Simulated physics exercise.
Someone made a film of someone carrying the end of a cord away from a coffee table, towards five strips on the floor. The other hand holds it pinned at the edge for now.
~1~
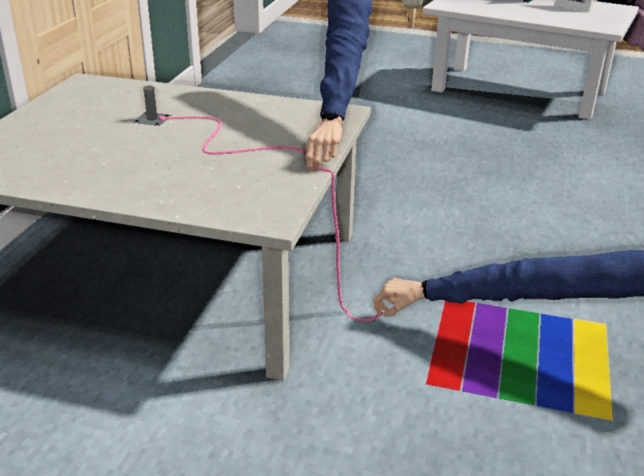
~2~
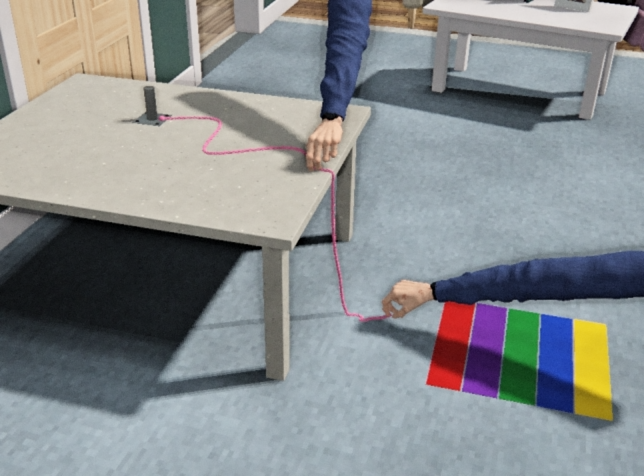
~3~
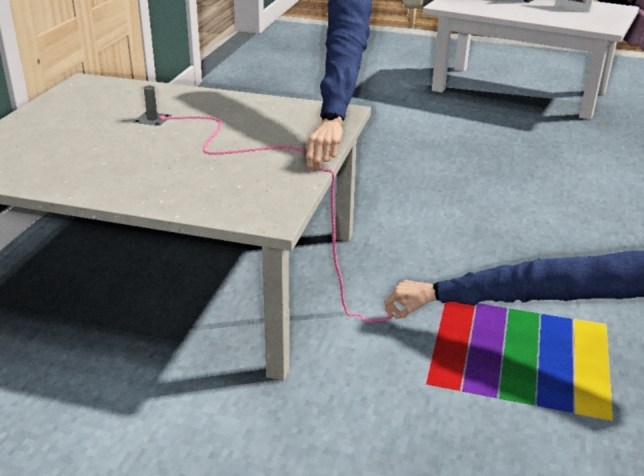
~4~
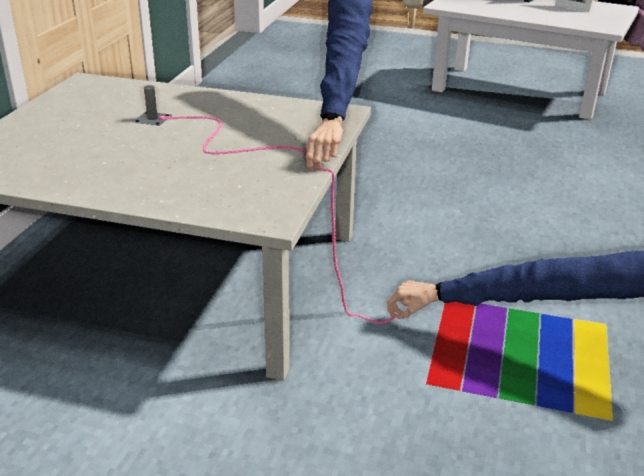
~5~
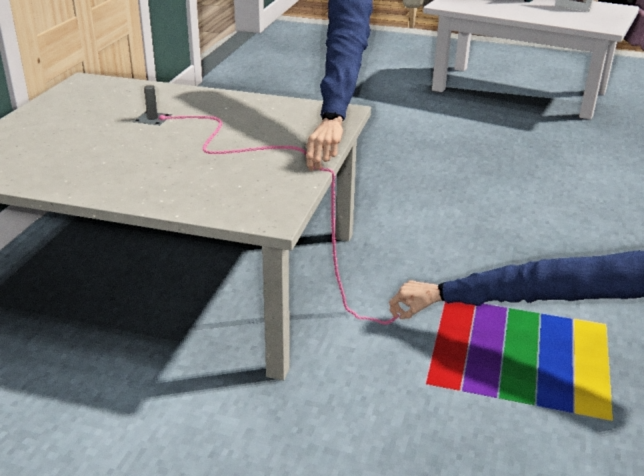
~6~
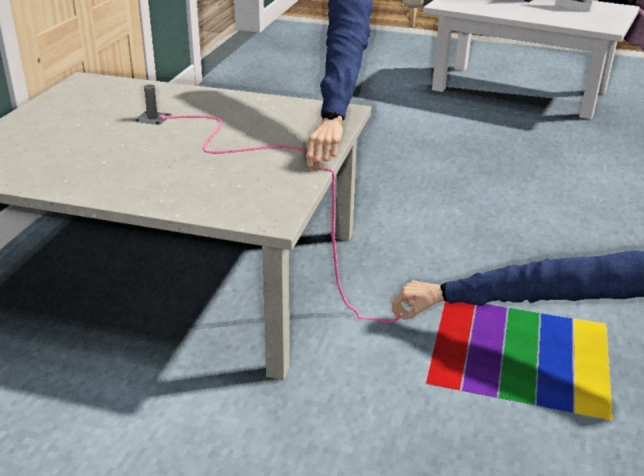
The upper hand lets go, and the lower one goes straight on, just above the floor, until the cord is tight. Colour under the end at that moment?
Yellow.
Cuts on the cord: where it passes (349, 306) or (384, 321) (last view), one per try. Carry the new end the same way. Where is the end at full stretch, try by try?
Try one: (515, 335); try two: (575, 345).
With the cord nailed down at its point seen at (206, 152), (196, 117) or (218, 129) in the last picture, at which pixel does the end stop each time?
Expect roughly (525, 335) for the first, (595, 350) for the second and (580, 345) for the third.
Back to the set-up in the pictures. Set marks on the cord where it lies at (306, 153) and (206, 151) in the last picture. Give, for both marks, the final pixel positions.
(373, 186) and (278, 147), approximately.
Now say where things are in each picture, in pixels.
In the first picture, end (383, 313); red (446, 370); purple (482, 377); green (518, 384); blue (555, 391); yellow (593, 398).
In the second picture, end (391, 315); cord through (196, 118) (209, 141) (263, 149) (312, 168) (333, 229) (343, 299).
In the third picture, end (394, 315).
In the fourth picture, end (396, 315); cord through (197, 117) (209, 141) (263, 149) (312, 167) (333, 229) (343, 300).
In the fifth picture, end (399, 316).
In the sixth picture, end (401, 316); cord through (197, 117) (209, 140) (263, 148) (312, 167) (333, 228) (344, 299).
Early on, end near (527, 338); over green.
Midway, end near (574, 346); over blue.
At the end of the slack, end near (603, 351); over yellow. Over yellow.
